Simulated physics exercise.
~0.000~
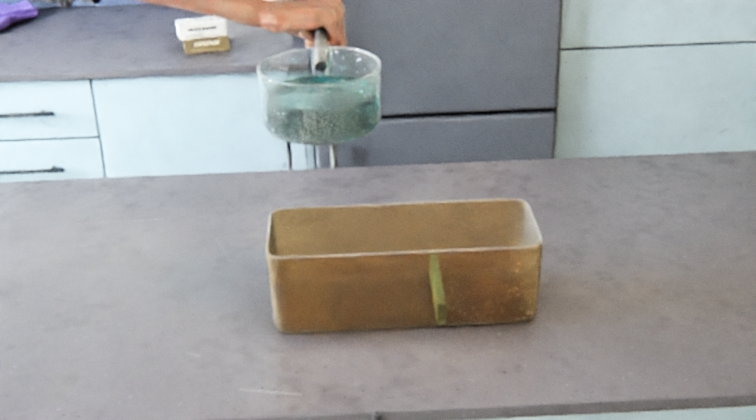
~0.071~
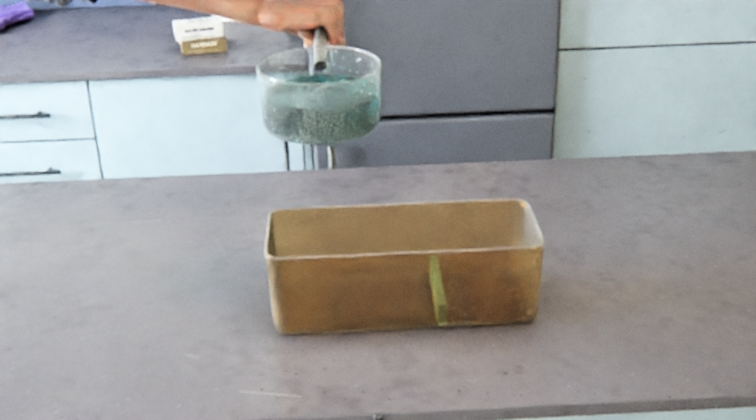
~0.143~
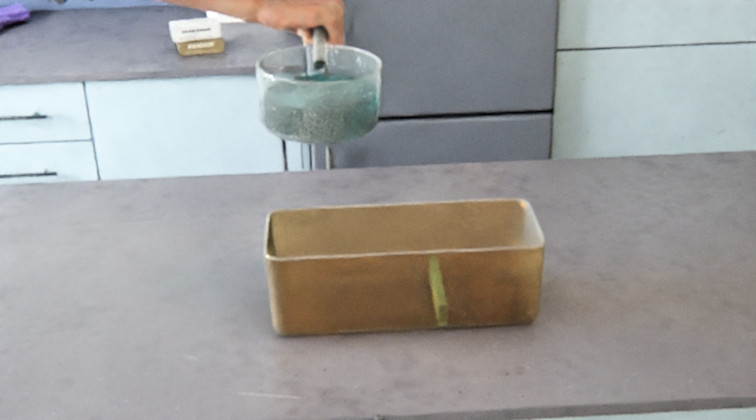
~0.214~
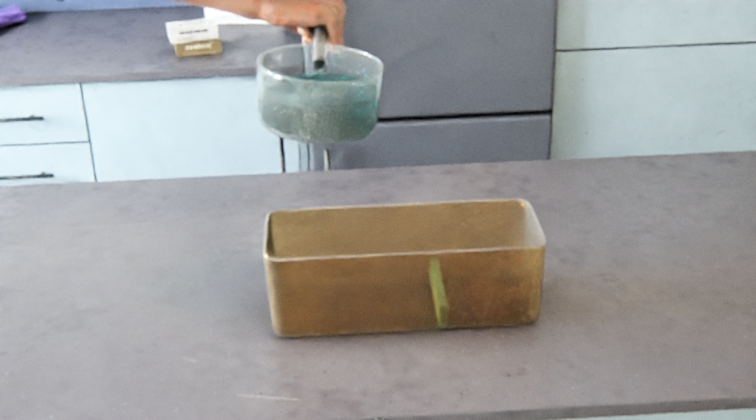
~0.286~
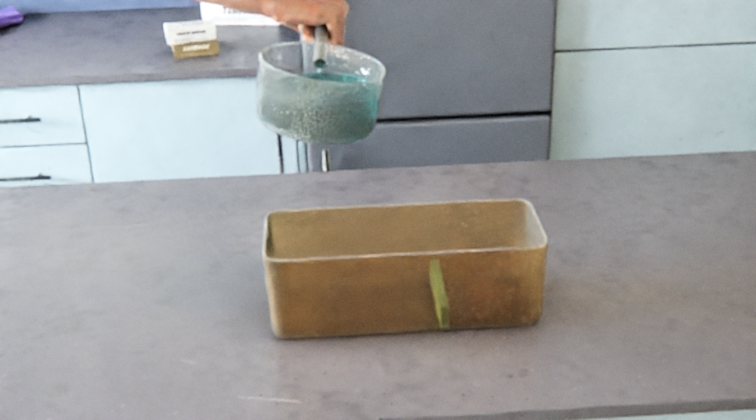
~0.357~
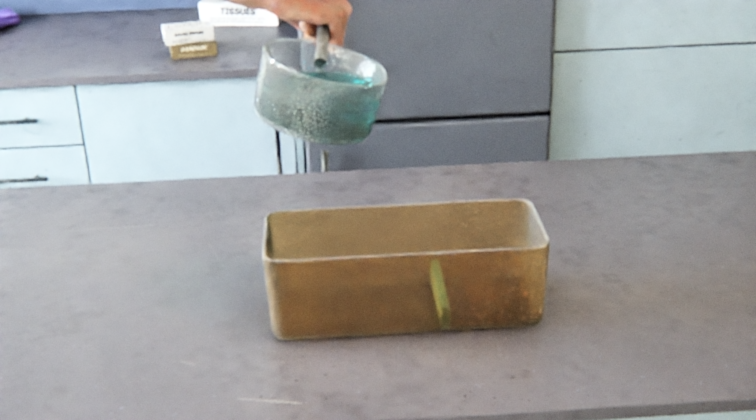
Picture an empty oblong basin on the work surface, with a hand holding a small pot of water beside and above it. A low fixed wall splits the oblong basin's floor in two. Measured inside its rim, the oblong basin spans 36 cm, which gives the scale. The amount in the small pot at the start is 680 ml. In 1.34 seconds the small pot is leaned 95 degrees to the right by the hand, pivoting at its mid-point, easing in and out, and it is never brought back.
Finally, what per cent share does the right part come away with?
Roughly 49 per cent.
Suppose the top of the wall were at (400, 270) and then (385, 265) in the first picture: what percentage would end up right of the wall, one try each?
The first try gives 90 percent and the second 95 percent.
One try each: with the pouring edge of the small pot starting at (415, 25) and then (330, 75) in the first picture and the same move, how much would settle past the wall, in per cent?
I'd say 80 percent on the first go, 10 percent on the next.
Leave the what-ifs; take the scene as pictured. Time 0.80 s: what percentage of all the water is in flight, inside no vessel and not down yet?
26 %.
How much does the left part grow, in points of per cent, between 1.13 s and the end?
Difference: Approx. 34 %.
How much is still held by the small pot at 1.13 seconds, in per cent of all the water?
I reckon near 22 per cent still sits there.
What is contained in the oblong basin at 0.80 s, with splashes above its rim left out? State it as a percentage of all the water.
About 3%.
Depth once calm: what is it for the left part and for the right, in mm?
Left roughly 12 mm; right roughly 20 mm.
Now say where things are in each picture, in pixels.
Tilt 0°; pouring edge (380, 64); surface from (264, 94) to (377, 89); the oblong basin's rim runs from (269, 234) to (535, 222); the wall's top is at (437, 280), in the first frame.
Tilt 1°; pouring edge (380, 64); surface from (263, 93) to (378, 89), in the second frame.
Tilt 3°; pouring edge (381, 65); surface from (262, 93) to (377, 88), in the third frame.
Tilt 6°; pouring edge (382, 68); surface from (261, 92) to (378, 88), in the fourth frame.
Tilt 10°; pouring edge (384, 71); surface from (260, 91) to (379, 88), in the fifth frame.
Tilt 16°; pouring edge (386, 76); surface from (258, 90) to (380, 87), in the sixth frame.
After 0.80 s the tilt is 62° and 72 per cent is still to pour, 3 is left of the wall and 0 right of it.
After 1.13 s the tilt is 89° and 22 per cent is still to pour, 16 is left of the wall and 42 right of it.
After 1.47 s the tilt is 95° and 4 per cent is still to pour, 44 is left of the wall and 48 right of it.
After 1.84 s the tilt is 95° and 1 per cent is still to pour, 49 is left of the wall and 49 right of it.
In the end 50 per cent lies left of the wall, 49 right of it and 1 outside.
